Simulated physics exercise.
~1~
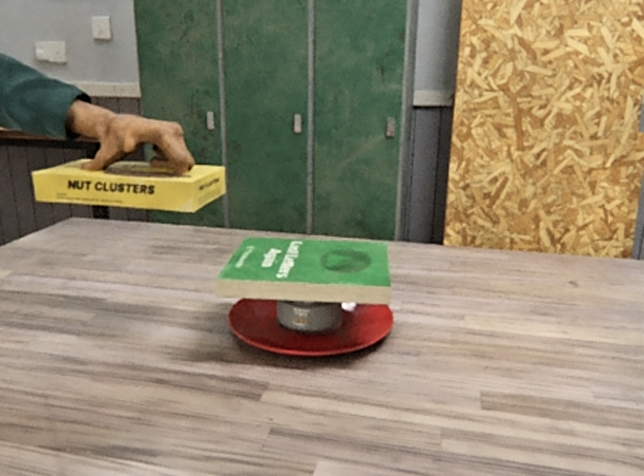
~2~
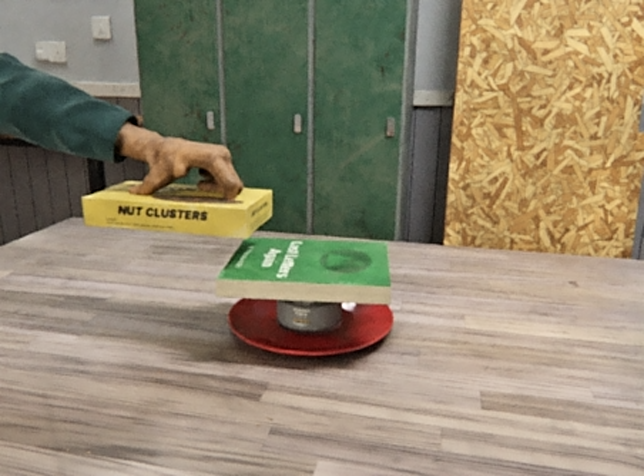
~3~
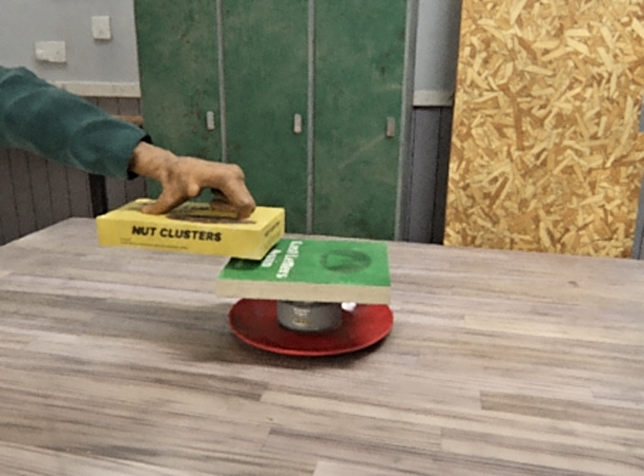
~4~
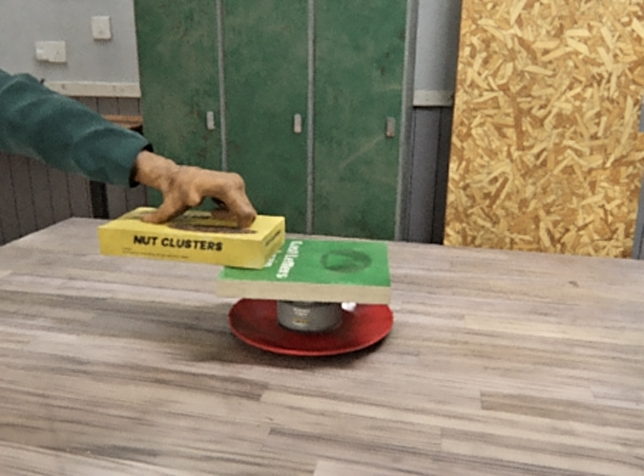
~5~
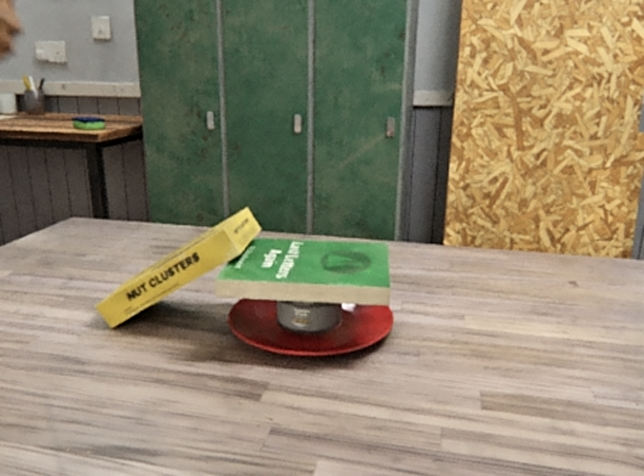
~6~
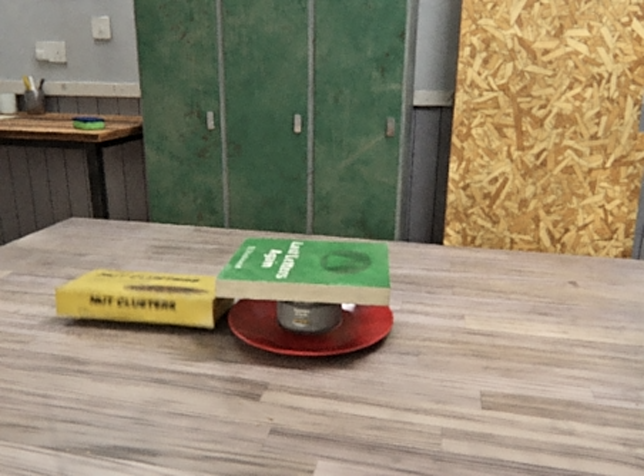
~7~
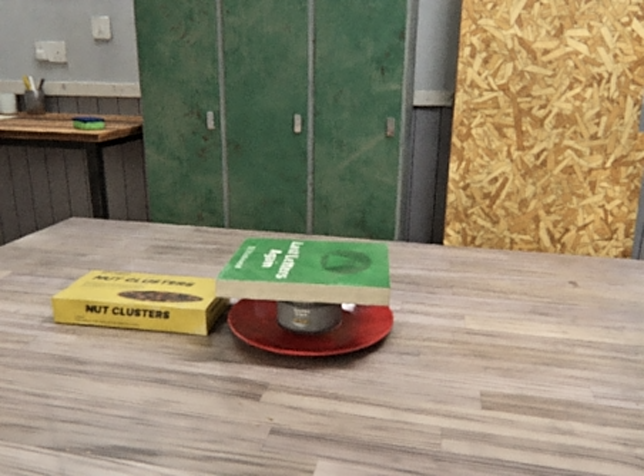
A yellow packet labelled as nut clusters, gripped from above by a hand in a dark green sleeve, moves in from the left over a wood-patterned table, seen from a fixed, slightly raised front view. Near the middle, a green book lies on a small grey tub on a red plate, with green lockers and a chipboard panel behind. The hand lowers the packet onto the book's left edge, mostly overhanging. Once released, the packet tips down leftward and slides off. It settles flat on the table beside the plate, while the book, tub and plate stay put.
